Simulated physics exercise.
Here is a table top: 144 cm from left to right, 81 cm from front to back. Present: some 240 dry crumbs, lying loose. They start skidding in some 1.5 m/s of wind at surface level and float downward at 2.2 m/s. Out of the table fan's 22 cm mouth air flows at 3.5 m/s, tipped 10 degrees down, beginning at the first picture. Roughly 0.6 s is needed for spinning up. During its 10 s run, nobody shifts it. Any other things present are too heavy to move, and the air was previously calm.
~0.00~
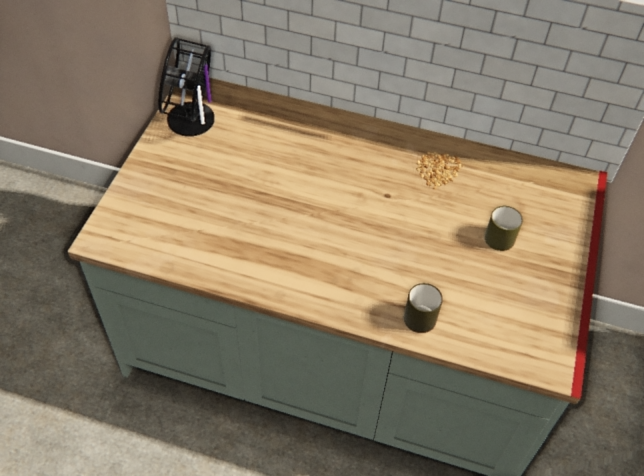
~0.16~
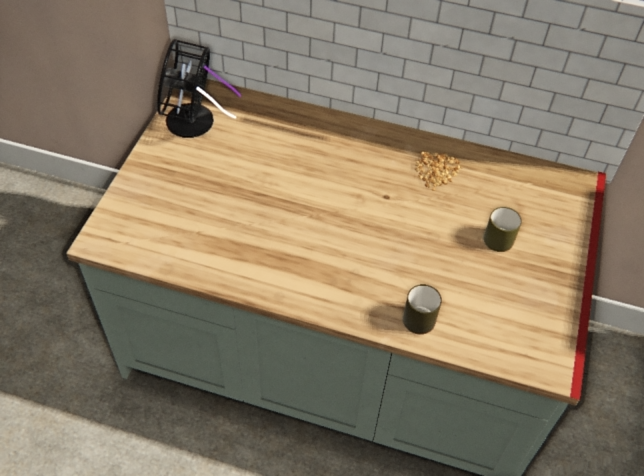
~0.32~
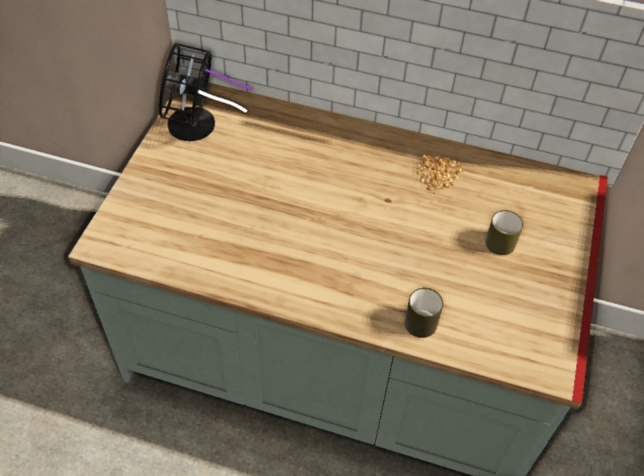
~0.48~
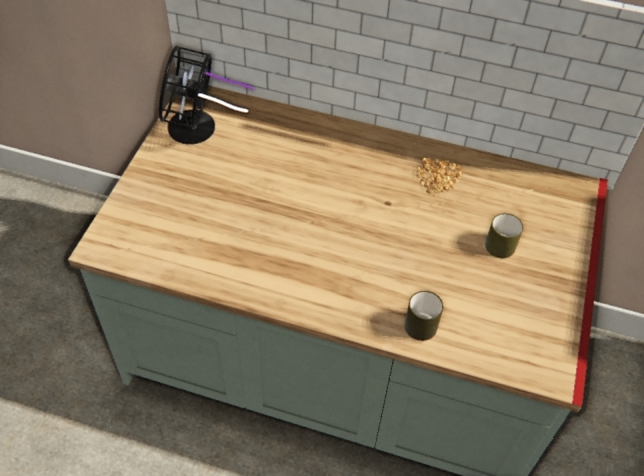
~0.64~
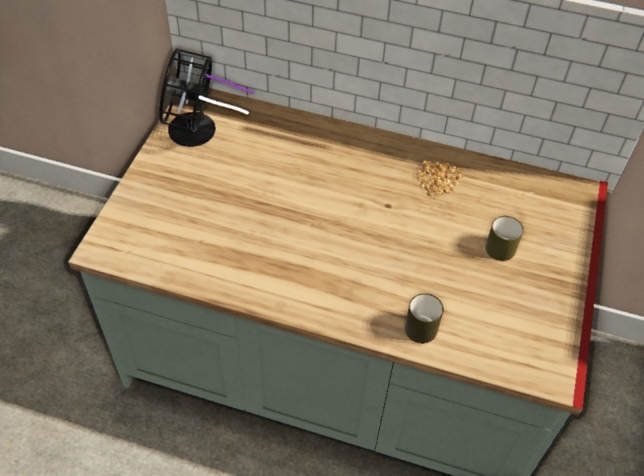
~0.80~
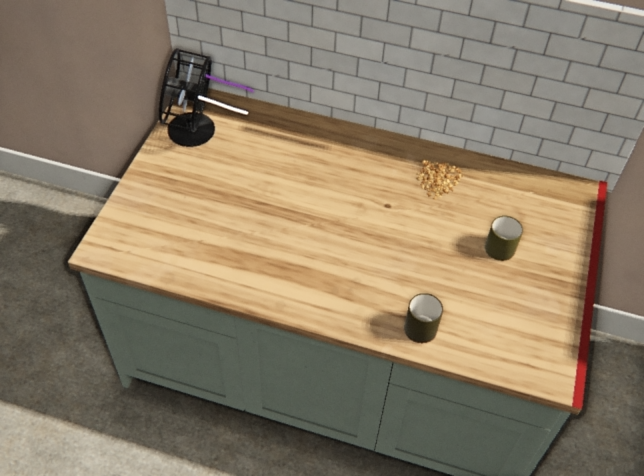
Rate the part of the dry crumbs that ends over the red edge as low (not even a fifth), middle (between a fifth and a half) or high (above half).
High.
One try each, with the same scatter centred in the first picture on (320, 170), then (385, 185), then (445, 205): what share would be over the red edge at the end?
First try near 0 %, second near 20 %, third near 60 %.
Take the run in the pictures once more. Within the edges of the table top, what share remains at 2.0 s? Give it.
Roughly 2 per cent.
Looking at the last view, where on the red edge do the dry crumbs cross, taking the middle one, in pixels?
Somewhere about (600, 247).
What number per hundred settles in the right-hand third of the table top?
About 2 percent.
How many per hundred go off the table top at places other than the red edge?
About 0 %.
After 2.0 s the count stands so, 98 % are over the red edge.
After 3.2 s the count stands so, 98 % are over the red edge.
After 5.5 s the count stands so, 98 % are over the red edge.
After 10.0 s, at the end, 98 % are over the red edge.
